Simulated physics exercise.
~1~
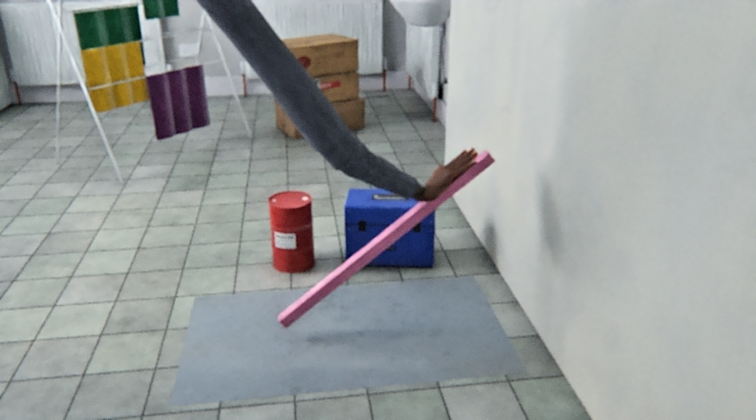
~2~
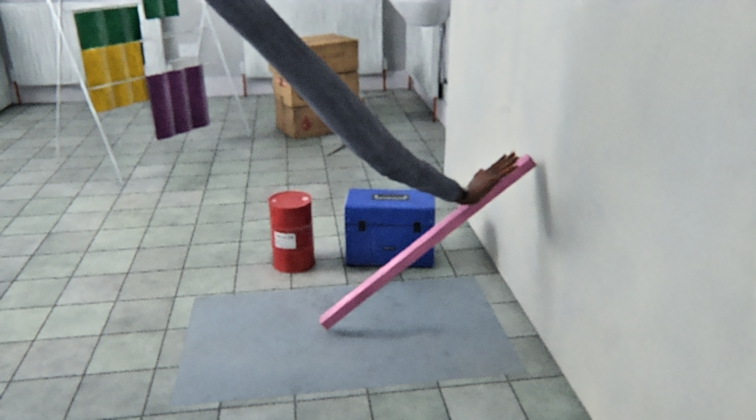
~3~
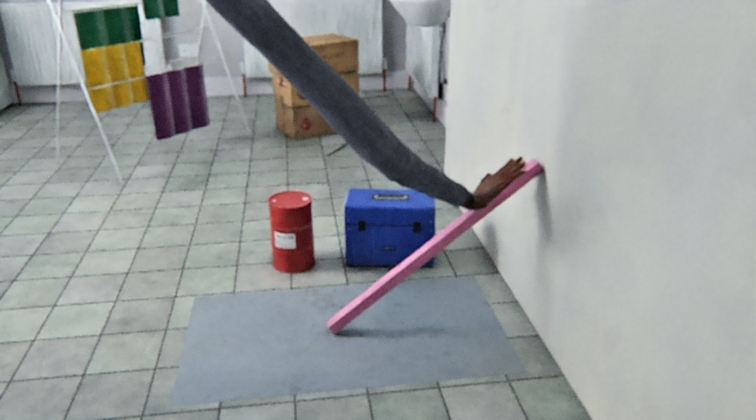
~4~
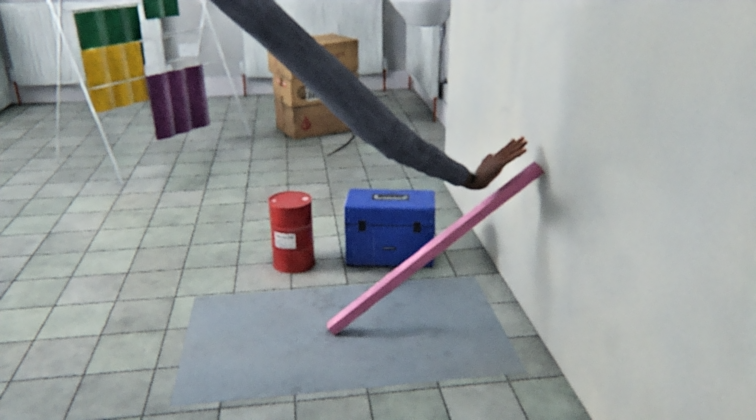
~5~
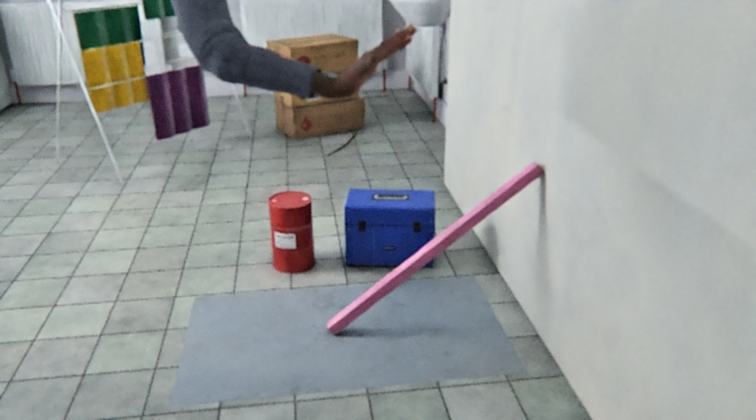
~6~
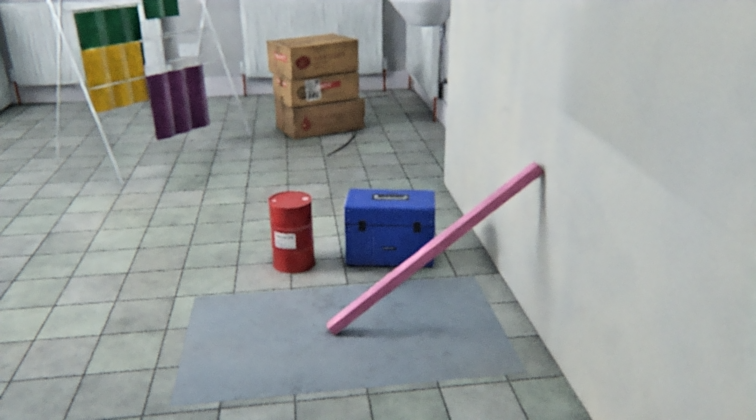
A hand moved a slanted pink pole to the right until it leaned against a bare wall, its lower end on a gray mat near a red canister and blue toolbox, then let go and withdrew, leaving the pole leaning there.
